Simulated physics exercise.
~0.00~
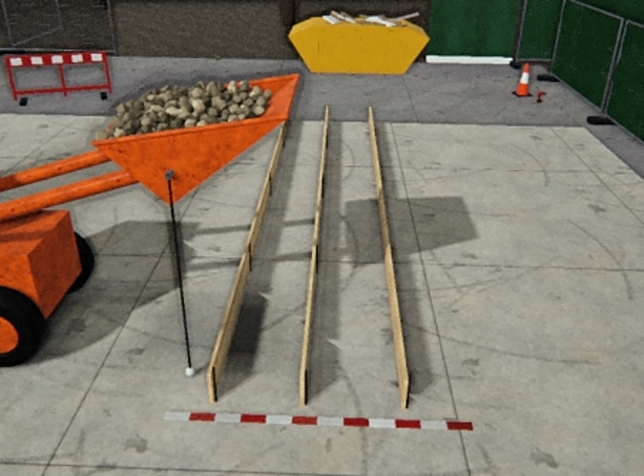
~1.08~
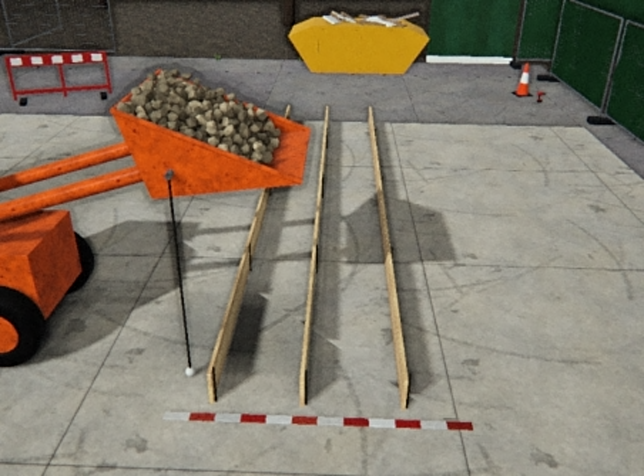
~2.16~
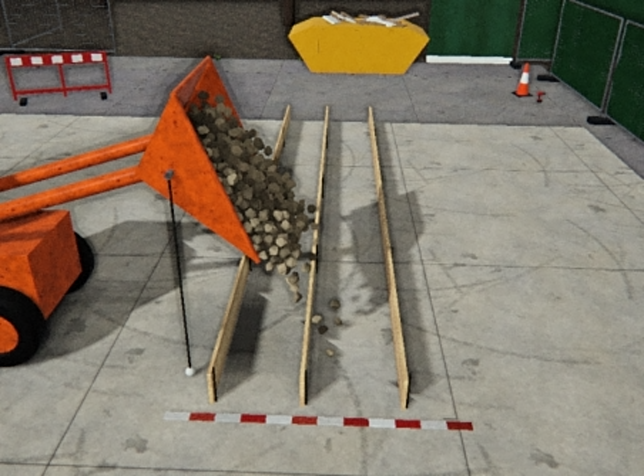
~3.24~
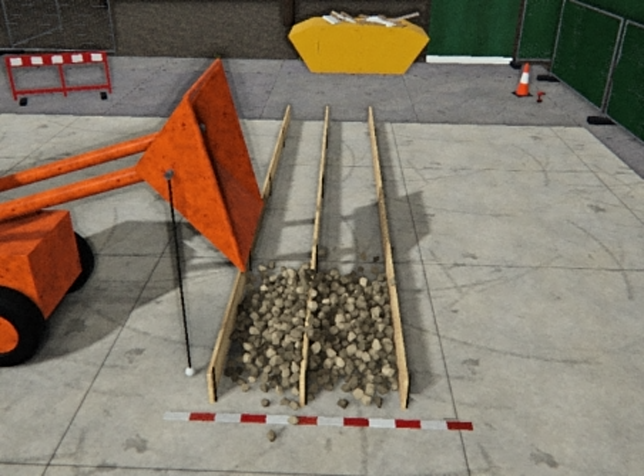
An orange loader bucket tips right and drops its stones across two bays between wooden boards.
